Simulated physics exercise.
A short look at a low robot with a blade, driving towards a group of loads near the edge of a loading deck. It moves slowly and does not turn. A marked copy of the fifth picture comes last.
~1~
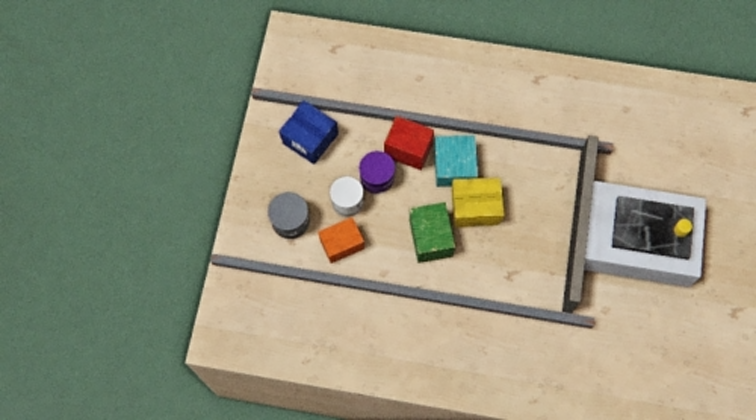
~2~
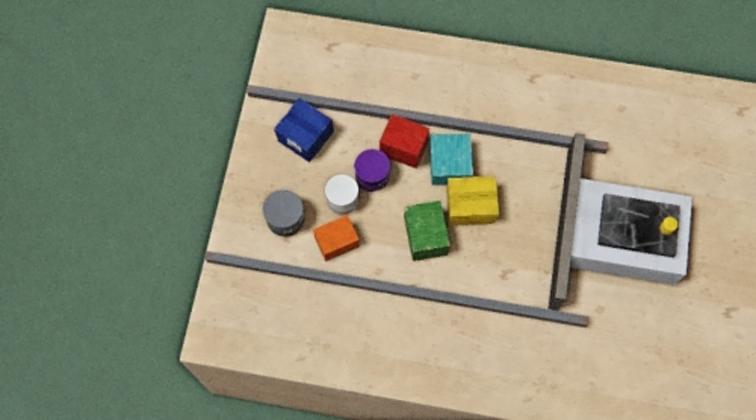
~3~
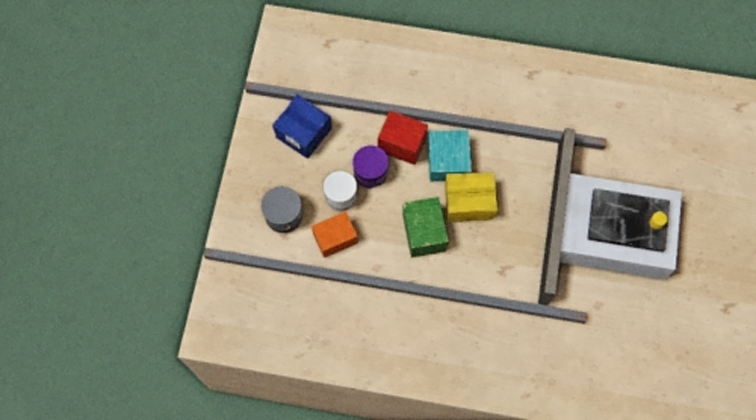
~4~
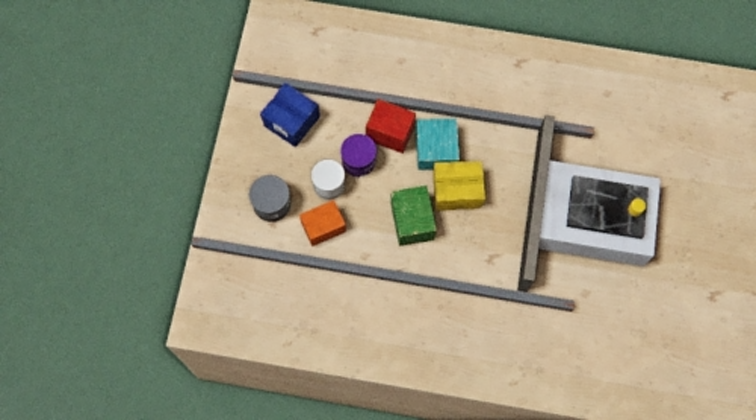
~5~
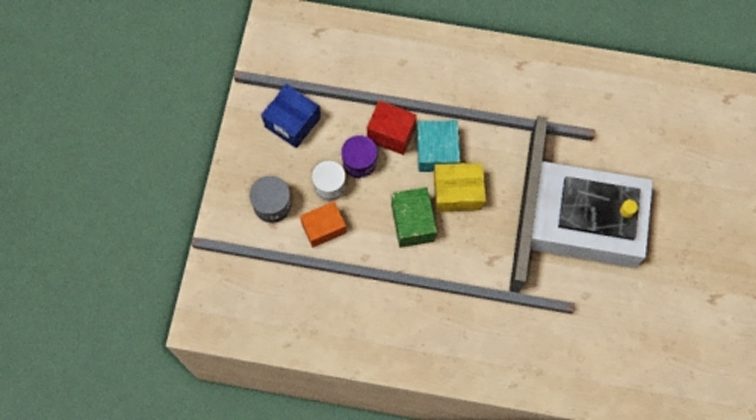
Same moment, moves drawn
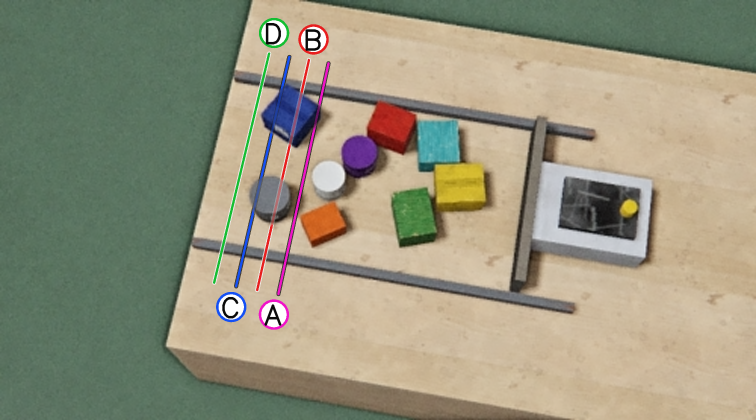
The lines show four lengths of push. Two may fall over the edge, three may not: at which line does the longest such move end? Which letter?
No third one falls up to B.
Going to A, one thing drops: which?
The blue parcel.
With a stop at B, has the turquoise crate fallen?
No.
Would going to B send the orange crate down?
No.
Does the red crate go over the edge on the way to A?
No.
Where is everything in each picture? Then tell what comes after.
The first frame shows robot (647, 226); green crate (431, 233); purple pail (377, 173).
The second frame shows robot (633, 224); white pail (342, 195).
The third frame shows robot (623, 219); red crate (402, 138).
The fourth frame shows robot (602, 206); orange crate (323, 223).
The fifth frame shows robot (594, 207); grey pail (271, 200); green crate (413, 218); purple pail (359, 157).
On the marked copy, A at (304, 174); B at (284, 170); C at (264, 167); D at (243, 163).
Taking B. A third of the way, robot (503, 191); red crate (385, 128); turquoise crate (424, 139).
Two thirds of the way, robot (414, 176); blue parcel (259, 112); grey pail (253, 197).
When it is over, robot (346, 165); blue parcel over the edge; grey pail over the edge; two fallen.
As for the rest, A is within the limit but short; C drops six; D drops six.
